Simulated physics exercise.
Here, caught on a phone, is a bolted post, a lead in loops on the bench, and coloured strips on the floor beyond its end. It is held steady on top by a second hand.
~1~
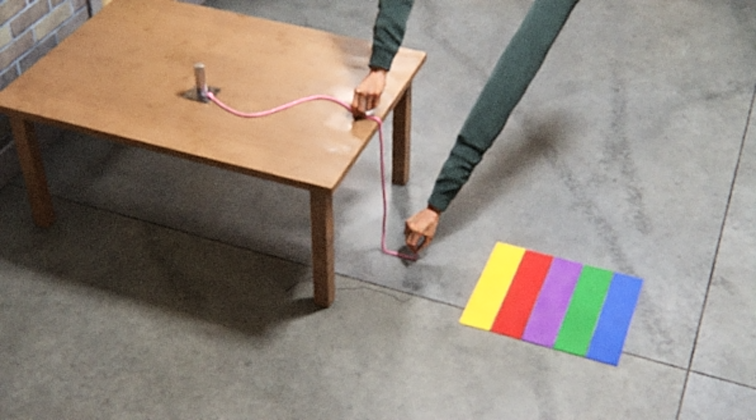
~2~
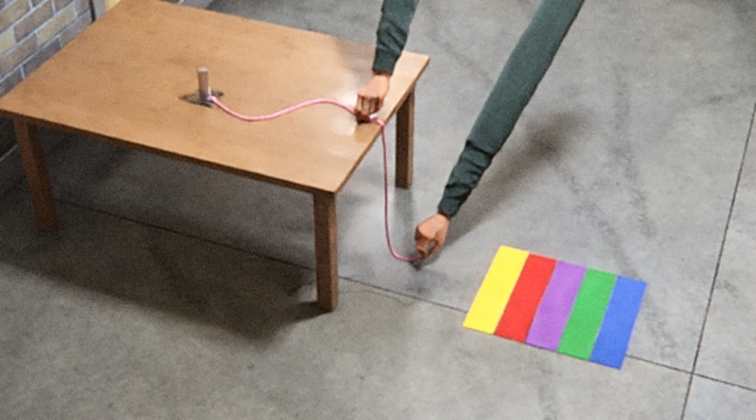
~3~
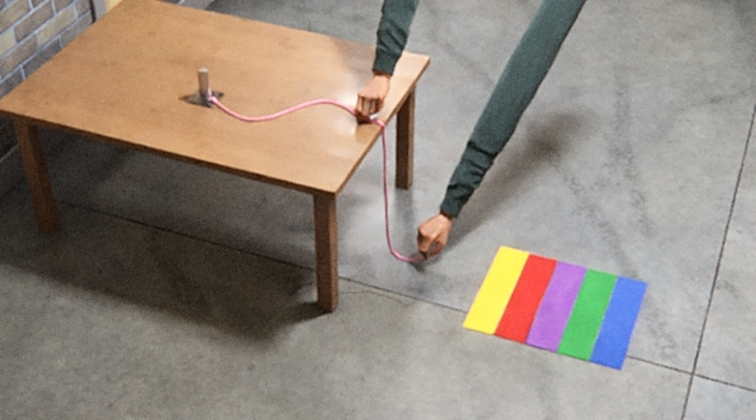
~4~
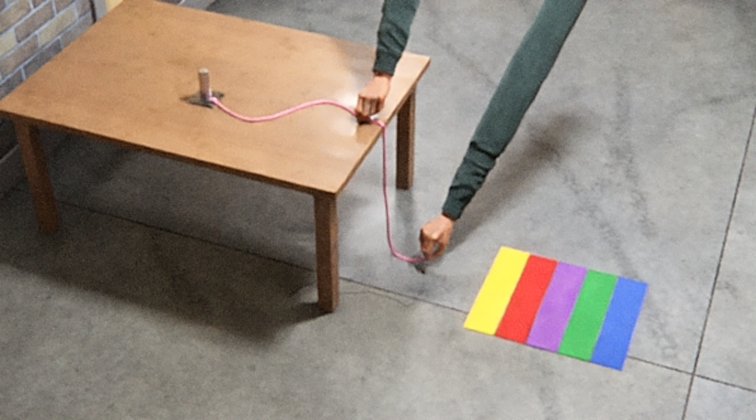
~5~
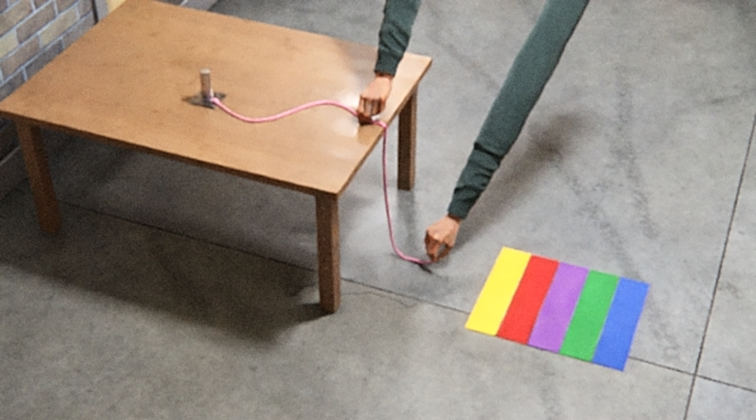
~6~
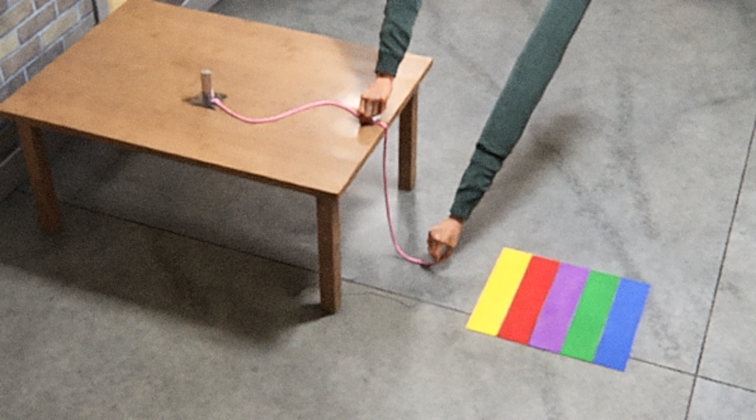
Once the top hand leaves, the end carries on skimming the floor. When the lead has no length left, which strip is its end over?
The purple strip.
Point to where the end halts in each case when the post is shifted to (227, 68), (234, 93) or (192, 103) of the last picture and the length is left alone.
In order, it comes out close to (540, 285), (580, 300) and (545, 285).
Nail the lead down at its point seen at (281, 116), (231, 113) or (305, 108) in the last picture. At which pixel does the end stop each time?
Going through the three tries, you get (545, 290), (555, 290) and (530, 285).
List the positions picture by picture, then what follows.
End (417, 251); yellow (481, 311); red (511, 319); purple (543, 328); green (574, 337); blue (607, 346), in the first picture.
End (427, 256); lead through (230, 112) (288, 111) (345, 107) (384, 140) (386, 193) (388, 241), in the second picture.
End (429, 257), in the third picture.
End (431, 258); lead through (230, 113) (289, 112) (346, 108) (384, 141) (385, 193) (390, 242), in the fourth picture.
End (437, 260), in the fifth picture.
End (439, 260); lead through (233, 114) (291, 113) (348, 109) (386, 142) (386, 194) (395, 244), in the sixth picture.
Soon after, end near (503, 277); over yellow.
Then, end near (539, 286); over red.
At full stretch, end near (561, 292); over purple. Over purple.
